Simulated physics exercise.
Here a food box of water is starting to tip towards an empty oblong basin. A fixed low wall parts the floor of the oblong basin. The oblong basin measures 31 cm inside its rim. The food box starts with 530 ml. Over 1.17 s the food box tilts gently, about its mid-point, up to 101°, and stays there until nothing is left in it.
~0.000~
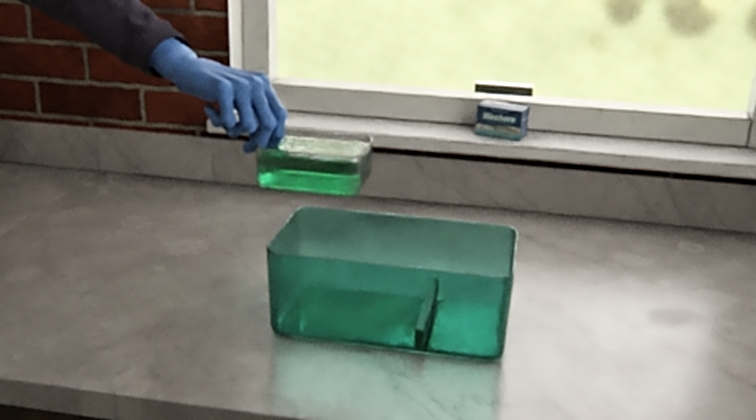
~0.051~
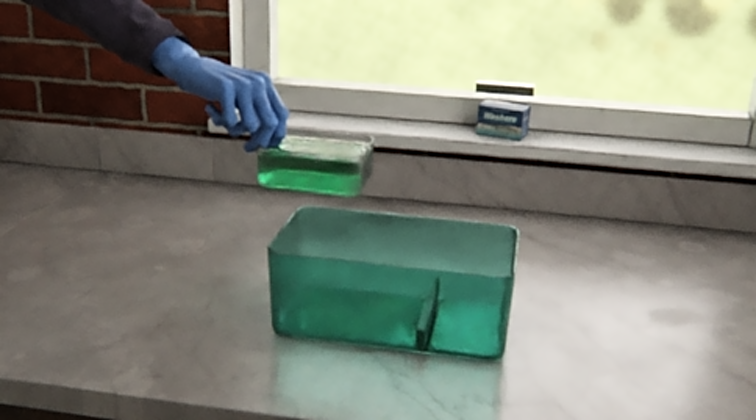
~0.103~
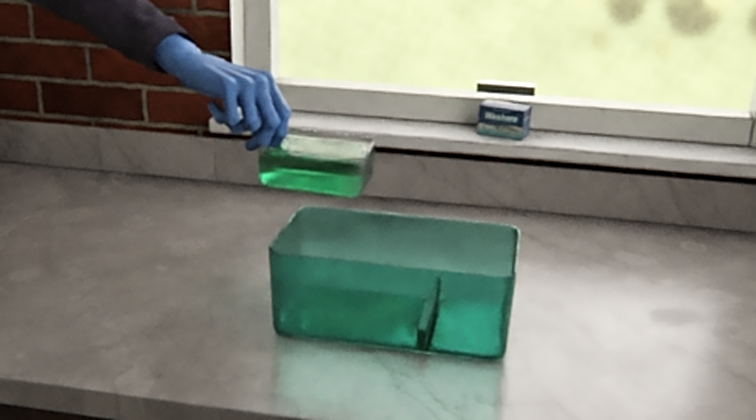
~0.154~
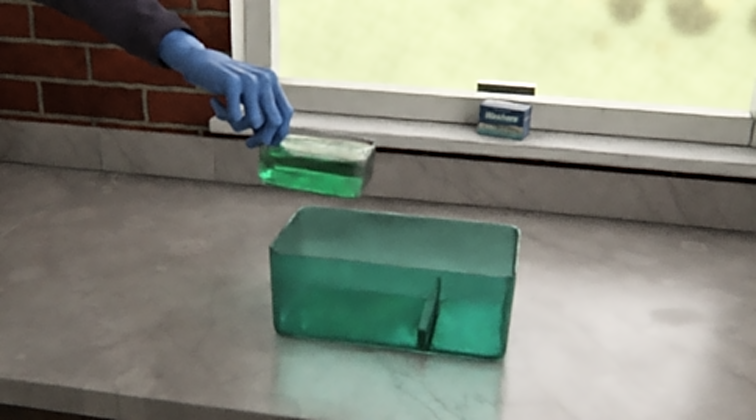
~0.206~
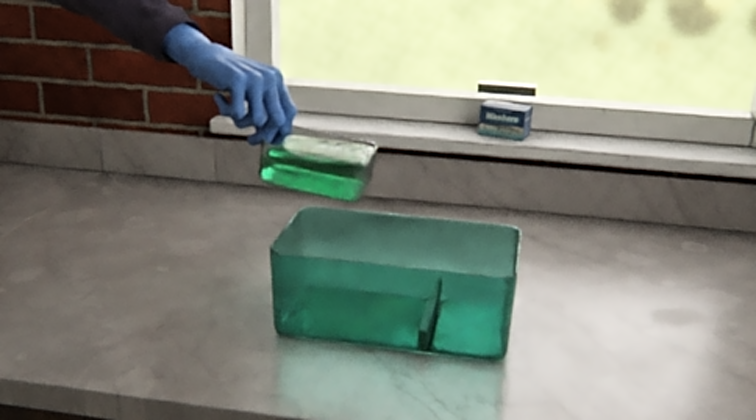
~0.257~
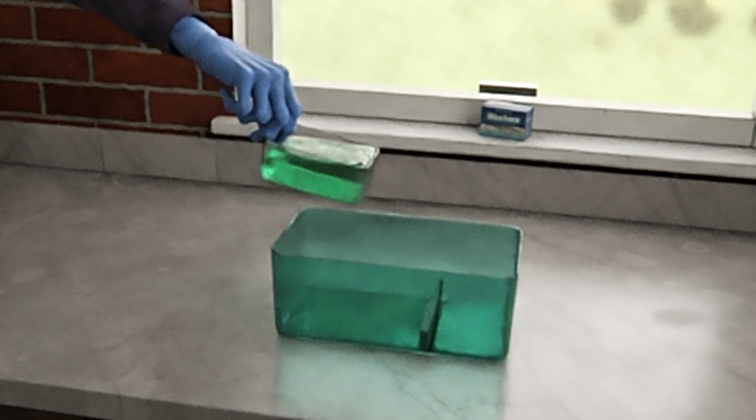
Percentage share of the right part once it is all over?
12 per cent.
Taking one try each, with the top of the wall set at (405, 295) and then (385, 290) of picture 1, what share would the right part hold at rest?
One try each: Around 60 percent and then around 75 percent.
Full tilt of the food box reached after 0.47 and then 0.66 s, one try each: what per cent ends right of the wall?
Result: 20 per cent, then 10 per cent.
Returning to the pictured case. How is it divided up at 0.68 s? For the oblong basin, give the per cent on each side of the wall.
Left side near 34, right side near 1.
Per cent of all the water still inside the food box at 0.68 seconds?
Portion remaining: Approx. 32 per cent.
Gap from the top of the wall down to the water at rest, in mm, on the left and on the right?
14 mm left, 26 mm right.
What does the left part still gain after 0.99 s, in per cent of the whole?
Roughly 8 per cent.
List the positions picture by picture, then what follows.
In the first picture, it leans 0°; its right rim is at (366, 149); the water meets the walls at (268, 144) and (366, 152); the oblong basin's rim runs from (283, 228) to (515, 252); the wall's top is at (428, 303).
In the second picture, it leans 0°; its right rim is at (368, 149); the water meets the walls at (269, 143) and (367, 152).
In the third picture, it leans 2°; its right rim is at (369, 150); the water meets the walls at (271, 143) and (368, 153).
In the fourth picture, it leans 4°; its right rim is at (370, 152); the water meets the walls at (271, 143) and (369, 153).
In the fifth picture, it leans 8°; its right rim is at (371, 156); the water meets the walls at (273, 143) and (371, 154).
In the sixth picture, it leans 12°; its right rim is at (373, 160); the water meets the walls at (274, 144) and (373, 156).
Then, 0.68 s in, the tilt is 63° and 33 per cent is still to pour, 33 is left of the wall and 1 right of it.
Then, 0.99 s in, the tilt is 95° and 7 per cent is still to pour, 79 is left of the wall and 11 right of it.
Then, 1.32 s in, the tilt is 101° and 1 per cent is still to pour, 86 is left of the wall and 12 right of it.
Then, 1.67 s in, the tilt is 101° and 0 per cent is still to pour, 87 is left of the wall and 12 right of it.
Finally, 87 per cent lies left of the wall, 12 right of it and 1 outside.
